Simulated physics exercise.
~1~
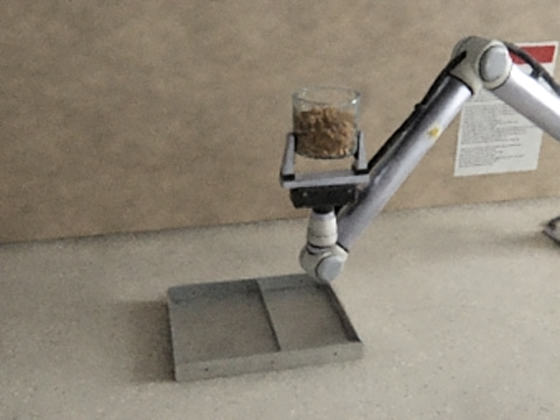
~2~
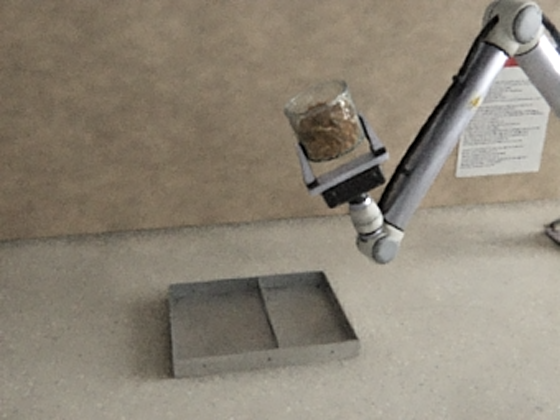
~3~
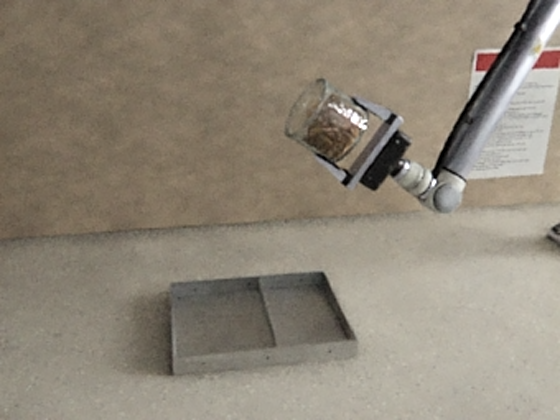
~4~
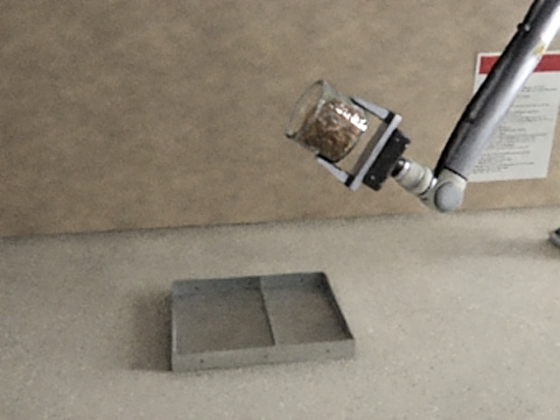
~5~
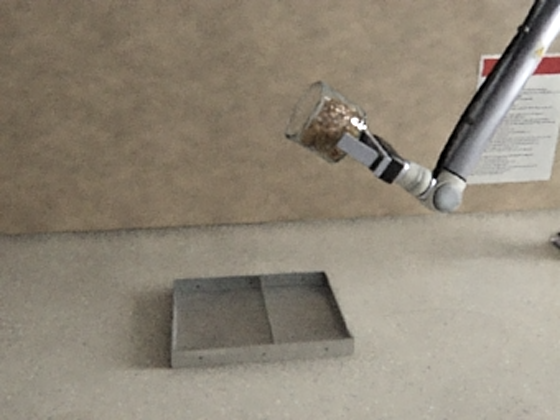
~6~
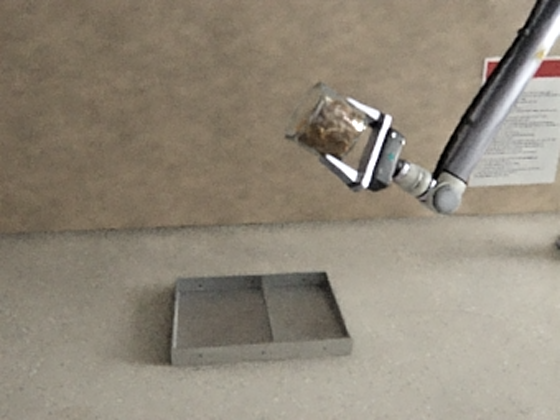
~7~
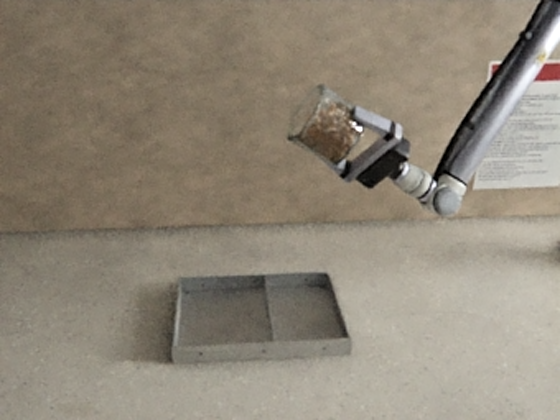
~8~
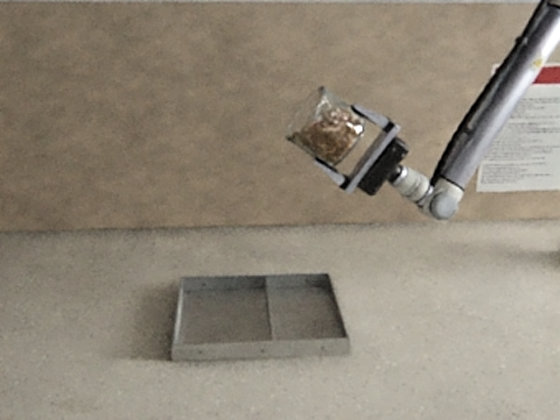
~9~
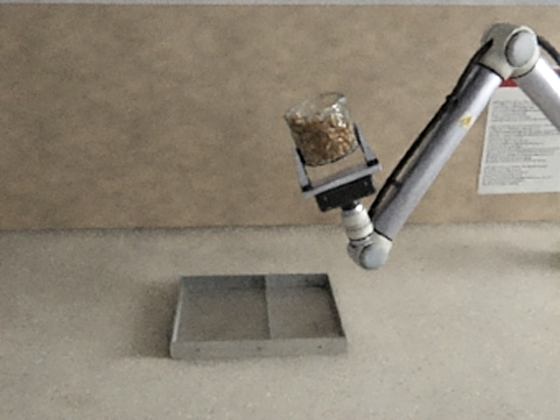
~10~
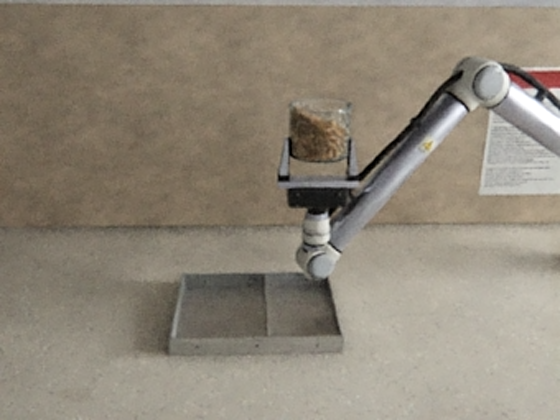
A robot arm held a clear tumbler of brown dried beans above a divided grey tray, tipped it to the left, and turned it around while it leaned. It then brought the tumbler back upright, with the beans still inside and the tray empty.
